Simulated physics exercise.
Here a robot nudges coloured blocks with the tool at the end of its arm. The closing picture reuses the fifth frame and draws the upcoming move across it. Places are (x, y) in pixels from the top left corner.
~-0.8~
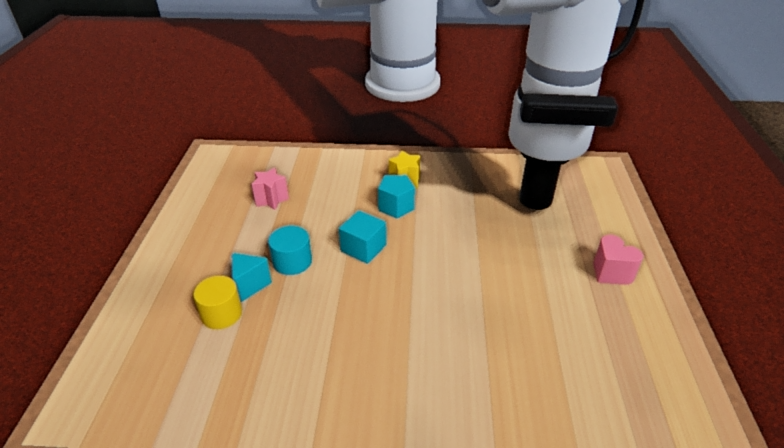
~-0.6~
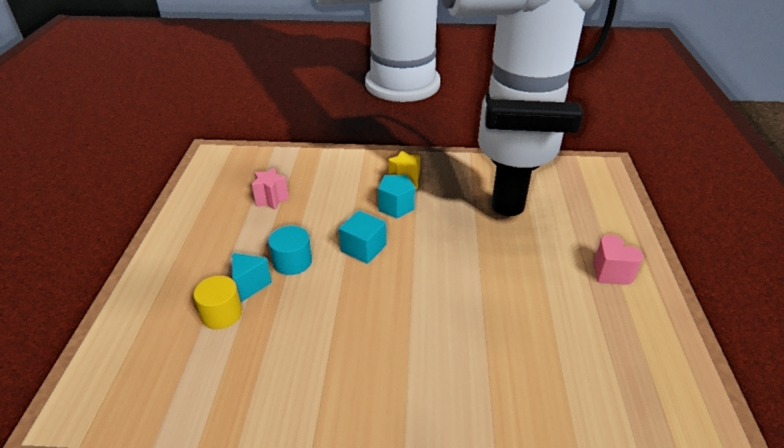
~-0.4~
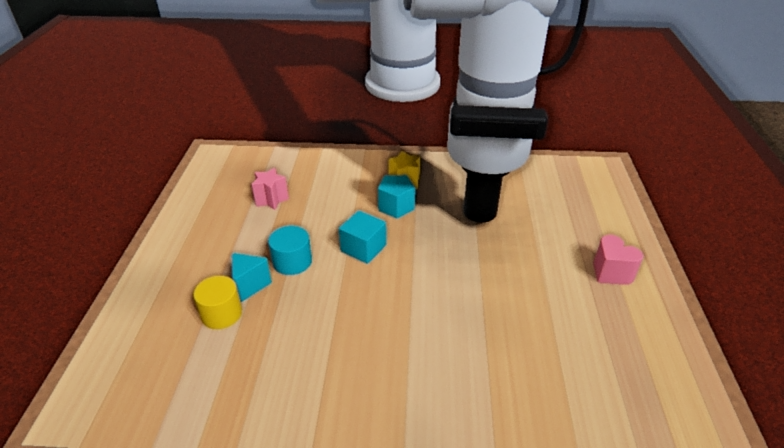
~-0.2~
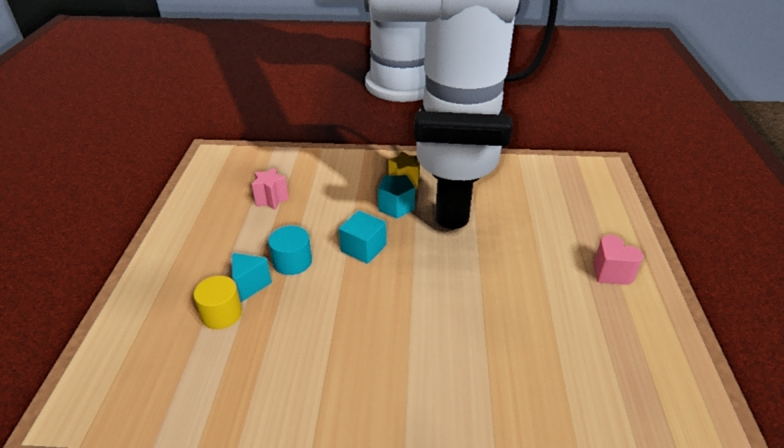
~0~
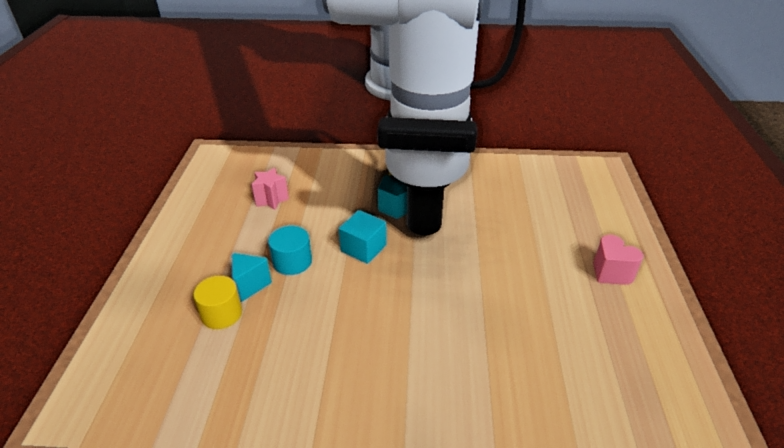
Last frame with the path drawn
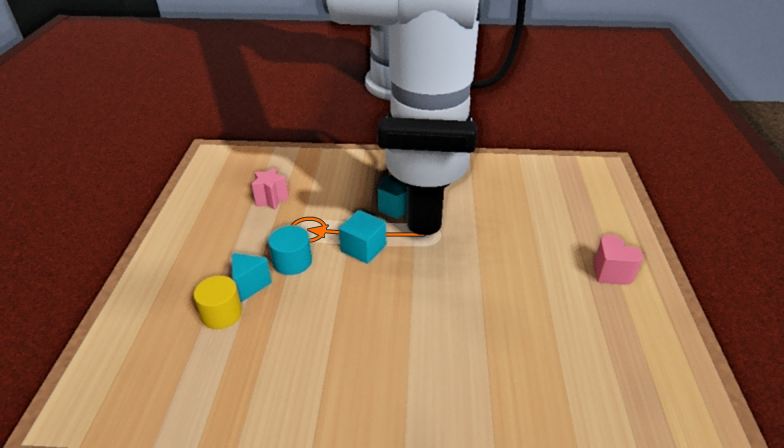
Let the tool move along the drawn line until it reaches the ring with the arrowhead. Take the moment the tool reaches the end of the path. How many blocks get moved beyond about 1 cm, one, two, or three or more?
The way I see it, the answer is one.
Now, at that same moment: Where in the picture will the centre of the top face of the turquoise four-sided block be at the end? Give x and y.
In the picture, that point is around (335, 233).
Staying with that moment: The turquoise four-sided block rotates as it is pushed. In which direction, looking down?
Verdict: Counterclockwise.
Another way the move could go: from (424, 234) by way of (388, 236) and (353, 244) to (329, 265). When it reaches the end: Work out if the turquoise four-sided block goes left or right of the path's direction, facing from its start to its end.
Its sideways move is to the left.
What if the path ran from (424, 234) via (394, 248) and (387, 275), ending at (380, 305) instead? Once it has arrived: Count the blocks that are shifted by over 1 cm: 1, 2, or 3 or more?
Displaced: One.
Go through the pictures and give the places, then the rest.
In the first picture, lower end of the tool (536, 200), tops of blocks, turquoise four-sided block (363, 225), turquoise pentagonal block (396, 184).
In the second picture, tool (508, 206), blocks as before.
In the third picture, tool (480, 212), blocks as before.
In the fourth picture, tool (452, 218), blocks as before.
In the fifth picture, tool (424, 225), turquoise four-sided block (363, 225), turquoise pentagonal block (396, 184).
The drawn path runs from (424, 234) via (365, 234), ending at (308, 230).
On the path given first. One third of the way, tool (384, 225); turquoise four-sided block (356, 227).
Two thirds of the way, tool (345, 223); turquoise four-sided block (336, 232), turned 25° anticlockwise.
At the end, tool (306, 220); turquoise four-sided block (335, 233), turned 25° anticlockwise; turquoise pentagonal block not moved.
